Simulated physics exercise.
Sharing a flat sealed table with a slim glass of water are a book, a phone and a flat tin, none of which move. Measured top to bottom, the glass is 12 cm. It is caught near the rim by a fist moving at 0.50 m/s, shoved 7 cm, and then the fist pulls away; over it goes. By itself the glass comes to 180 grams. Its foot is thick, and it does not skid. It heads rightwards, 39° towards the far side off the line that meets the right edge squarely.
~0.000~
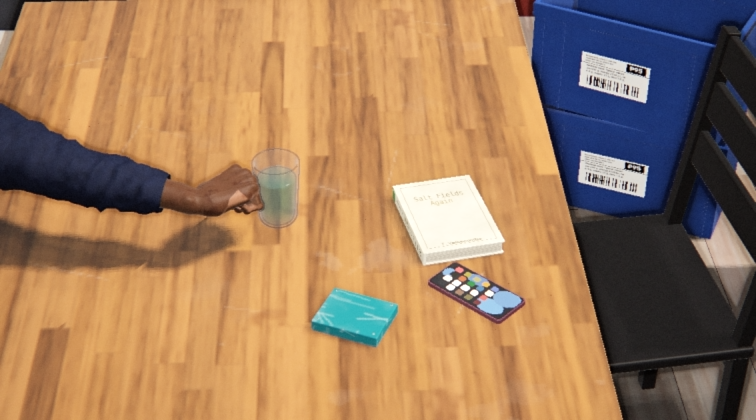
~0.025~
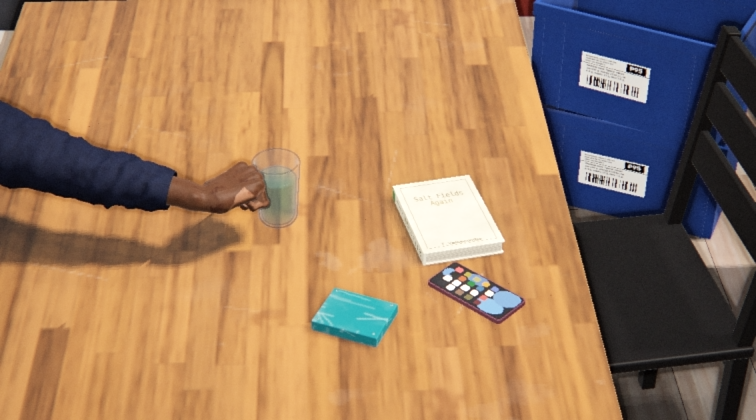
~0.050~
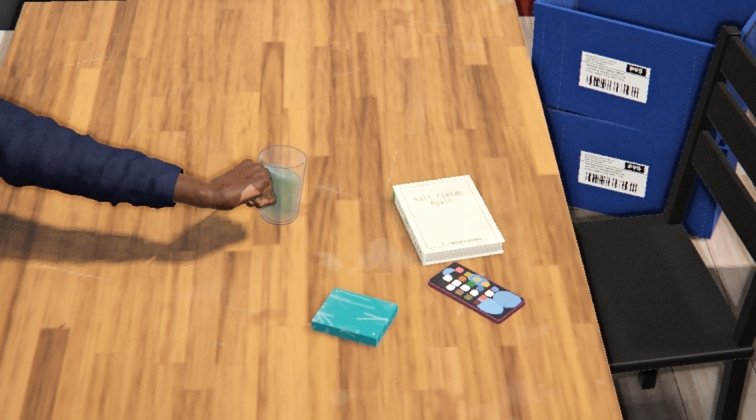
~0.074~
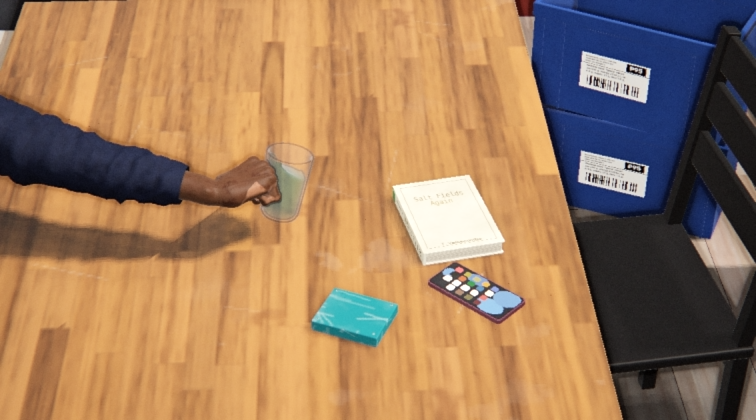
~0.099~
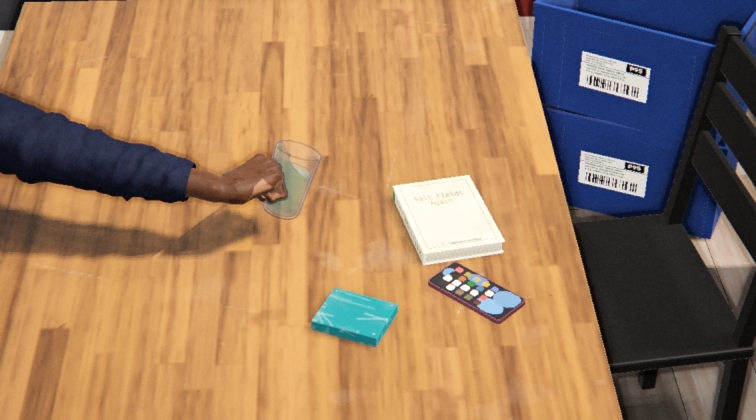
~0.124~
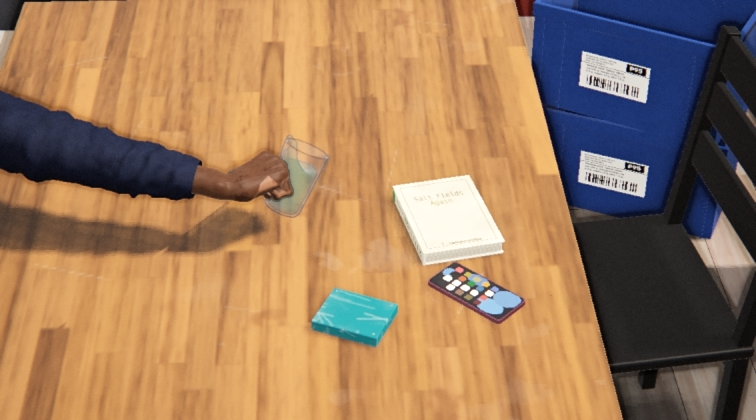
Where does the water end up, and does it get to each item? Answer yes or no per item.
Book: Yes, it gets wet. Phone: No, it stays dry. Flat tin: No, it stays dry.
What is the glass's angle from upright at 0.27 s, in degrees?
About 86 degrees.
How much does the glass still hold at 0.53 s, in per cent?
It is close to 24 percent.
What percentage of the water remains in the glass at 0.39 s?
About 42 %.
By 0.27 s the tilt is 86° and 89 per cent is in the glass, 0 has run off the table; wet so far, nothing.
By 0.39 s the tilt is 86° and 42 per cent is in the glass, 0 has run off the table; wet so far, book.
By 0.53 s the tilt is 86° and 23 per cent is in the glass, 0 has run off the table; wet so far, book.
By 0.77 s the tilt is 86° and 12 per cent is in the glass, 7 has run off the table; wet so far, book.
At rest 5 per cent is in the glass, 34 has run off the table; wet so far, book.
